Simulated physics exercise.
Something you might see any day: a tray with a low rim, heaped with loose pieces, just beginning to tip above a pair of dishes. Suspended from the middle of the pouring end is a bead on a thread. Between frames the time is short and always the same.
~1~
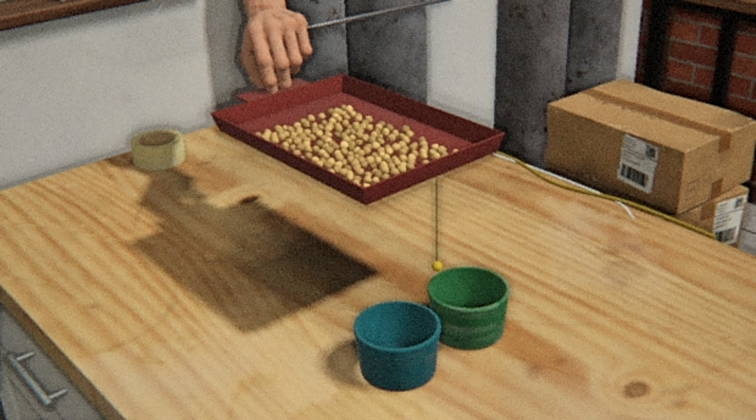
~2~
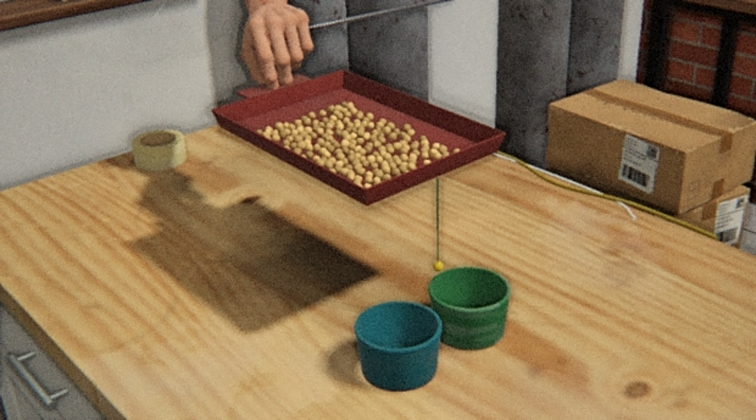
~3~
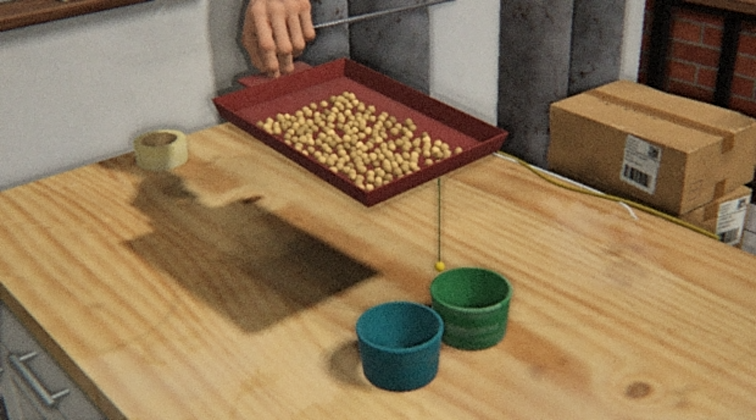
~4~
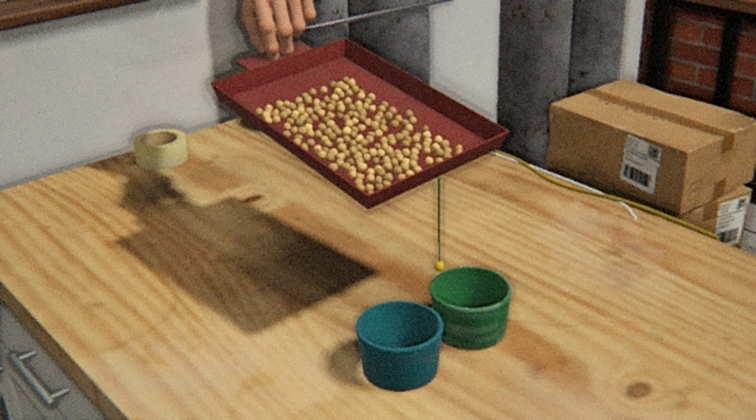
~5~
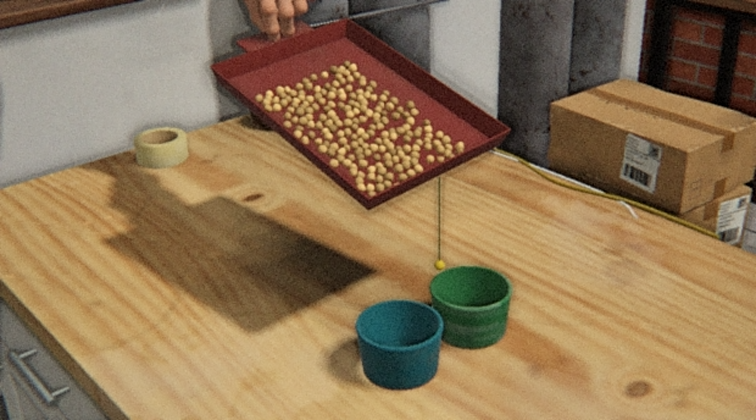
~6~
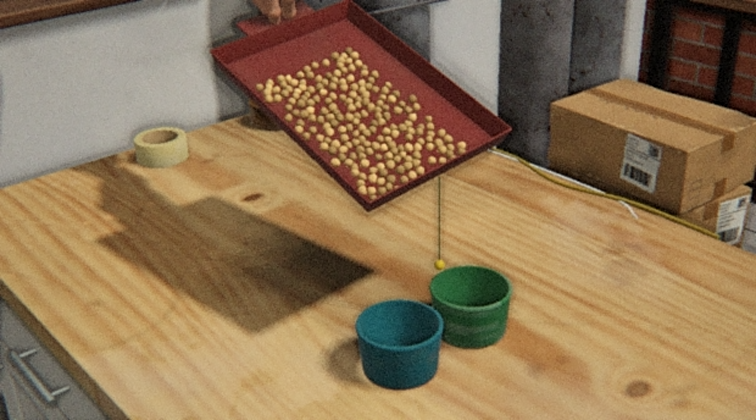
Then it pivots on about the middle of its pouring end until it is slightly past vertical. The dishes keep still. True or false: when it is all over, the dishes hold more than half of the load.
True.
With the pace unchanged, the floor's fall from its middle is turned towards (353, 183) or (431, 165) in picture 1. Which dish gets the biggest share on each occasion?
Well, at the first place the left-side one, and at the second the right-side one.
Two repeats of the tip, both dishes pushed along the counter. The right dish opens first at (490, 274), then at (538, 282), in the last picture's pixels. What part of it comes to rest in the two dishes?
In order, 50 % and 30 %.
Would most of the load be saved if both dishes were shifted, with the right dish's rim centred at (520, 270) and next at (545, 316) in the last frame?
Result, first setup: The minor share; second setup: The minor share.
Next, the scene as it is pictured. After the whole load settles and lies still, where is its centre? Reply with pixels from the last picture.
Around (406, 355).
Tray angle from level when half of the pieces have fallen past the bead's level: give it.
My estimate is some 100 degrees.
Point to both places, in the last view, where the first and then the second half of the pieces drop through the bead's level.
Early half (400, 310), late half (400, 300).
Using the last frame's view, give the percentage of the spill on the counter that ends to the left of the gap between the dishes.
Close to 30 per cent of the spill, I think.
Soon, tray tipped steeply; nearly all on the tray; a stray few in the air.
A while on, tray tipped past a quarter turn; a small part on the tray; about two thirds in the left dish; a small part in the right dish; a small part outside both; about a quarter in the air.
Towards the end, tray tipped past a quarter turn; most in the left dish; a small part in the right dish; about a quarter outside both.
Finally, tray tipped past a quarter turn; most in the left dish; a small part in the right dish; about a quarter outside both.
